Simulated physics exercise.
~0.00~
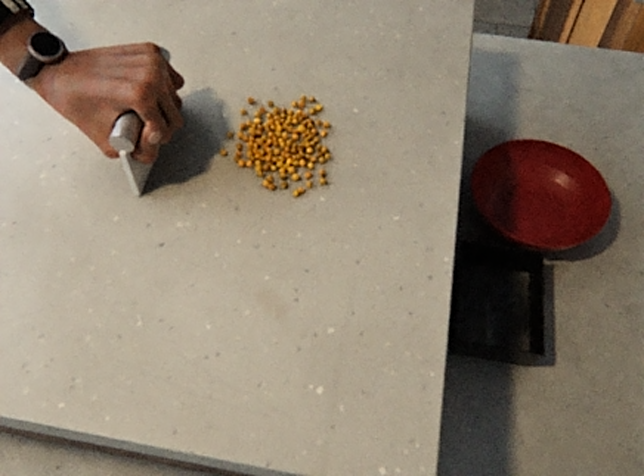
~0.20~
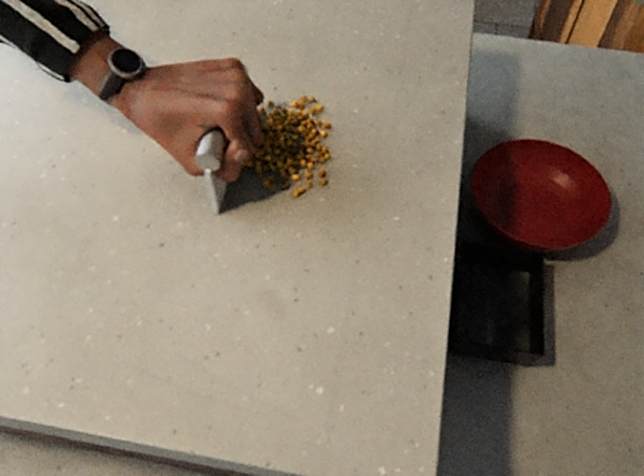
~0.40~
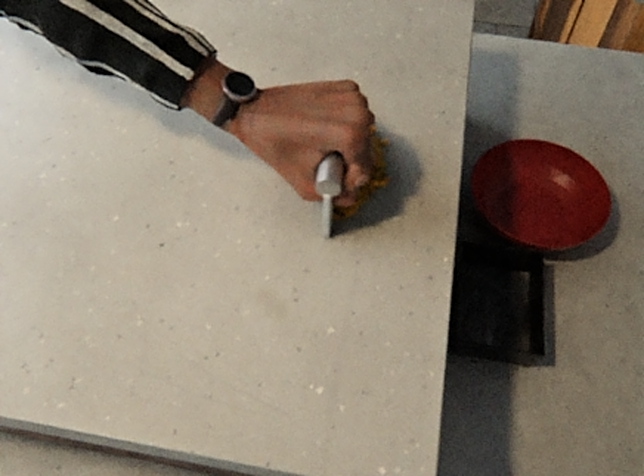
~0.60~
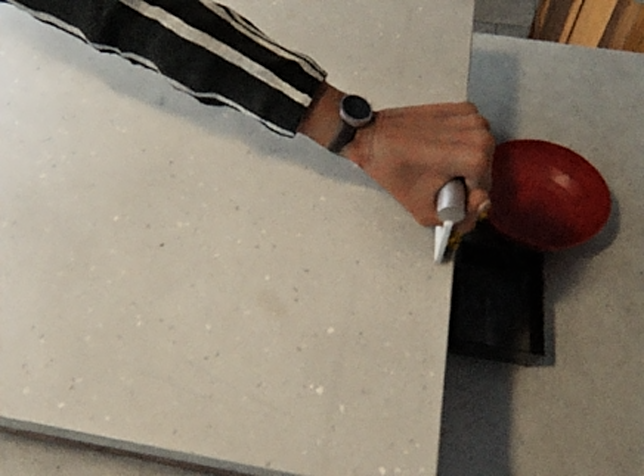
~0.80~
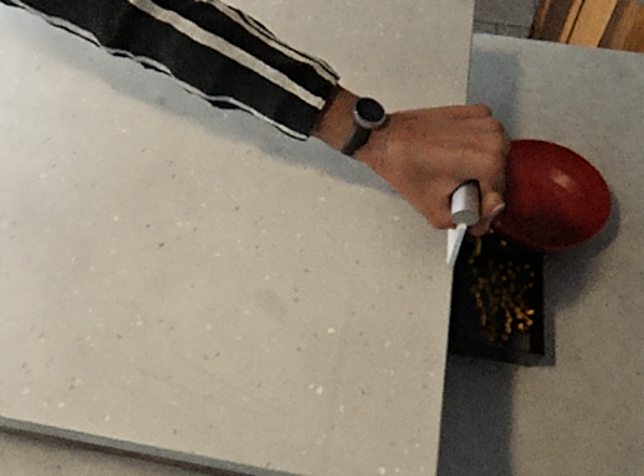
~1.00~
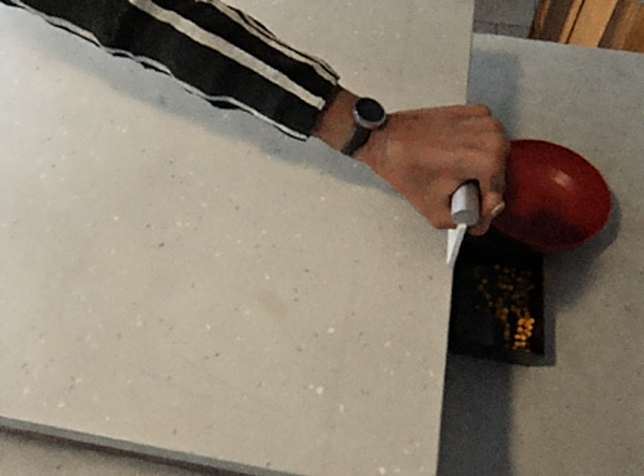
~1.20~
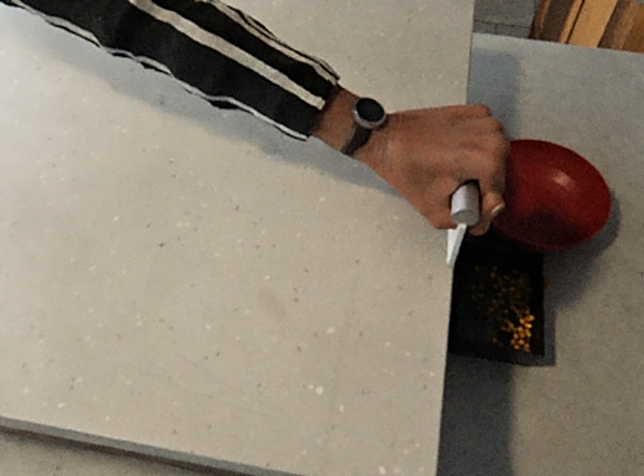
The clip opens on a pale speckled countertop with a loose patch of yellow maize kernels, while a black tin and a red bowl sit beyond its right edge. A hand wearing a watch, with a striped sleeve, holds a scraper to the left of the kernels. It slides the scraper right, reaching the patch and pushing it toward the edge, the hand covering much of it. At the edge the scraper slows and stops, and kernels drop into the black tin below. The hand stays there as the kernels settle in the tin, beside the red bowl.
